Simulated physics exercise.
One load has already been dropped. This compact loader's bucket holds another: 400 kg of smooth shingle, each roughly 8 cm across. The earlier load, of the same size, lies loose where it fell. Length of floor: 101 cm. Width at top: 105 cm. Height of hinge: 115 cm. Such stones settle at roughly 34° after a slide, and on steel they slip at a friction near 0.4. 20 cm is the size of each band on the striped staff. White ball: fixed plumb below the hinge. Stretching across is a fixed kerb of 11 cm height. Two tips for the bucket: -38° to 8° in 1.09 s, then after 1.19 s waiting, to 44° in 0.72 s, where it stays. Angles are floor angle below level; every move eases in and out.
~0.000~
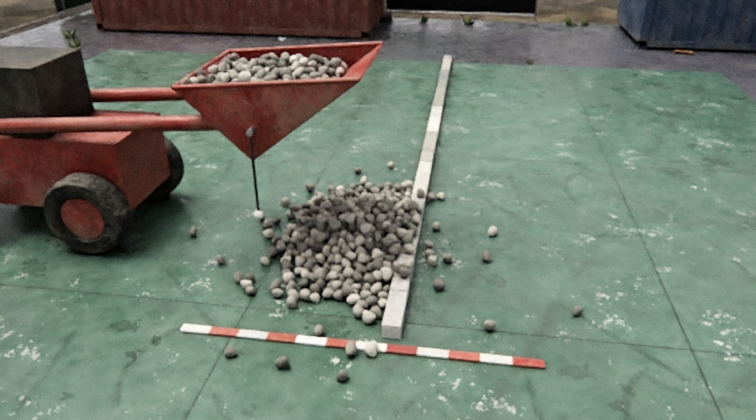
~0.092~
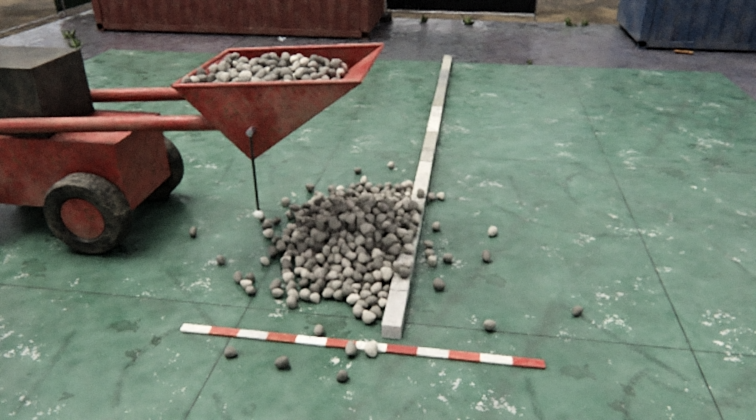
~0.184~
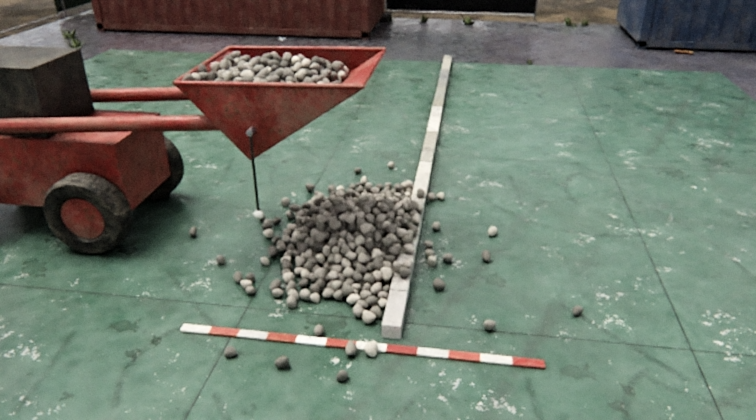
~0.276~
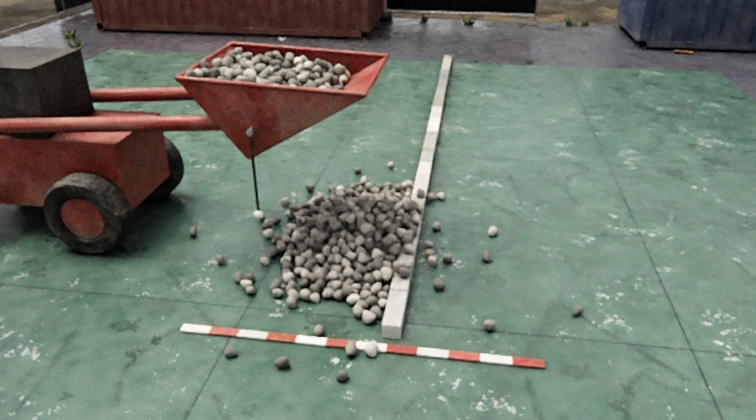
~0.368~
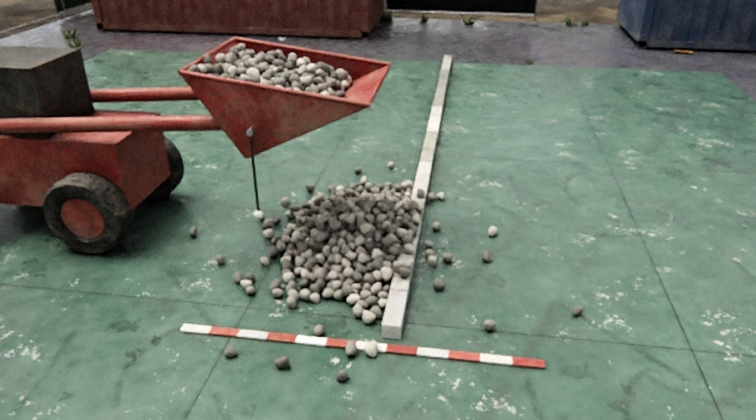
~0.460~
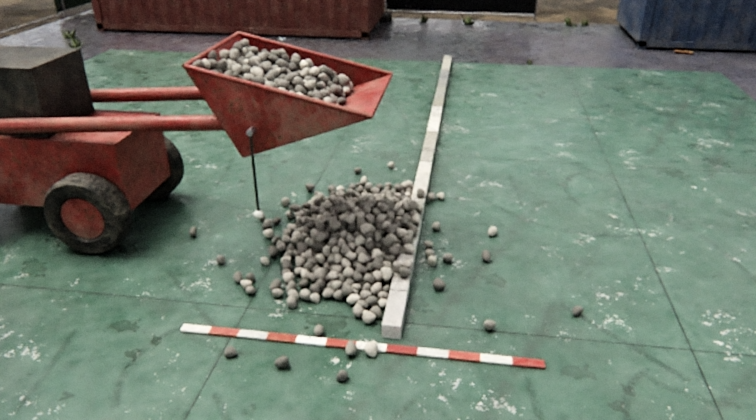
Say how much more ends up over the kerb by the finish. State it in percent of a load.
Some 38 per cent is added.
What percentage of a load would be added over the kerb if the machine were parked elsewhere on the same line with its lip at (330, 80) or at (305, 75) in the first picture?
Some 15 percent first and 5 percent second.
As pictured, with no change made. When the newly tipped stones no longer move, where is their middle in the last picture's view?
Near (396, 225).
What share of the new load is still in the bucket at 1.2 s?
Some 100 percent, roughly.
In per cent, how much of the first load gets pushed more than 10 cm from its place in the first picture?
Estimate: 5 %, roughly.
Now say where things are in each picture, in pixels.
In the first picture, the bucket is at -38°, its lip at (360, 80); the top of the load is at (303, 62). The earlier load is highest near (361, 212), 25 cm above ground level, 98 % on this side of the kerb, 2 % over the kerb.
In the second picture, lip at (361, 82), floor tilted -37°, highest stones at (296, 63); the stones move at 0.1 m/s on average.
In the third picture, lip at (363, 87), floor tilted -34°, highest stones at (270, 60); the stones move at 0.2 m/s on average.
In the fourth picture, the bucket is at -31°, its lip at (366, 95); the top of the load is at (246, 59); the stones move at 0.2 m/s on average.
In the fifth picture, the bucket is at -26°, its lip at (370, 105); the top of the load is at (237, 55); the stones move at 0.2 m/s on average.
In the sixth picture, lip at (372, 117), floor tilted -20°, highest stones at (241, 51); the stones move at 0.3 m/s on average.
After 0.8 s the floor is at 1°; in per cent of one load, 100 in the bucket, 98 on this side of the kerb, 2 over the kerb; the foremost stones are at (473, 261).
After 1.2 s the floor is at 8°; in per cent of one load, 100 in the bucket, 98 on this side of the kerb, 2 over the kerb; the foremost stones are at (473, 261).
After 3.5 s the floor is at 44°; in per cent of one load, 4 in the bucket, 165 on this side of the kerb, 32 over the kerb; the foremost stones are at (549, 240).
After 6.1 s the floor is at 44°; in per cent of one load, 0 in the bucket, 160 on this side of the kerb, 40 over the kerb; the foremost stones are at (551, 240). Net gain over the kerb, 38.
